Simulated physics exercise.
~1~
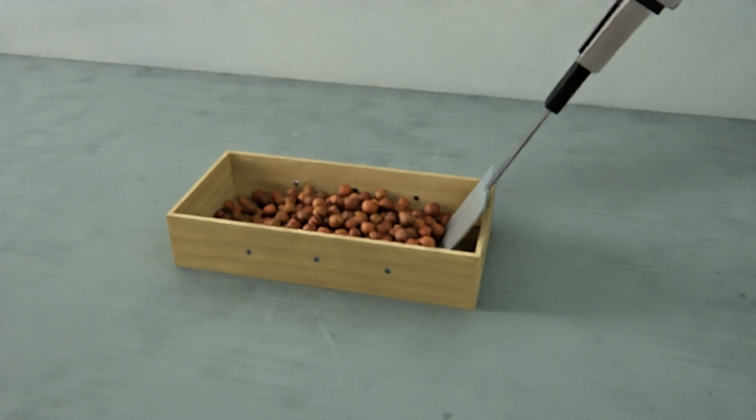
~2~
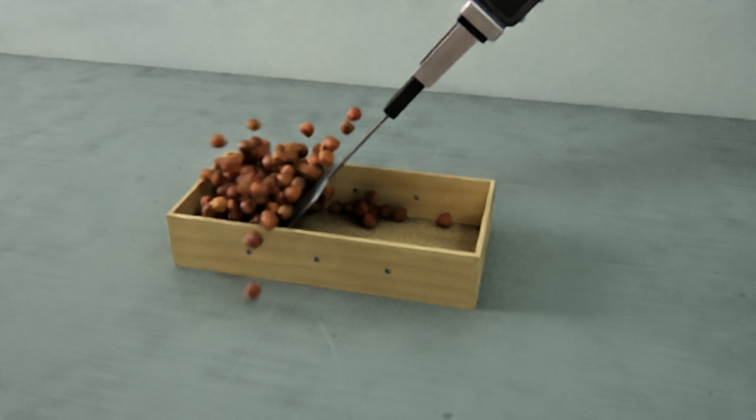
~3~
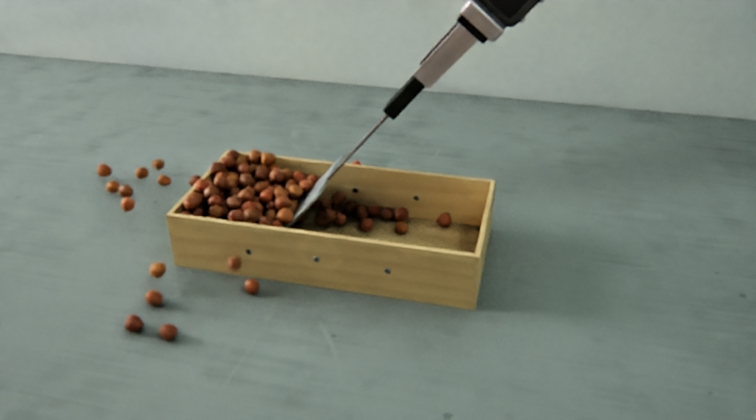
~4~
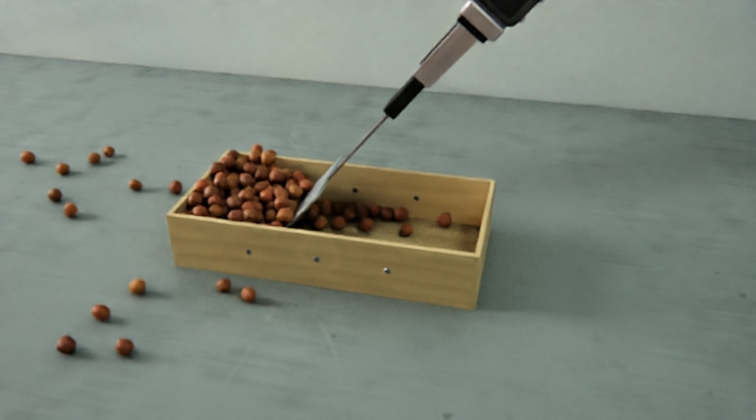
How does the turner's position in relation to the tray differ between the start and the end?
At the start, the turner's blade is at the right end of the tray. At the end, it is farther left, resting against the heap of hazelnuts piled in the left part of the tray.
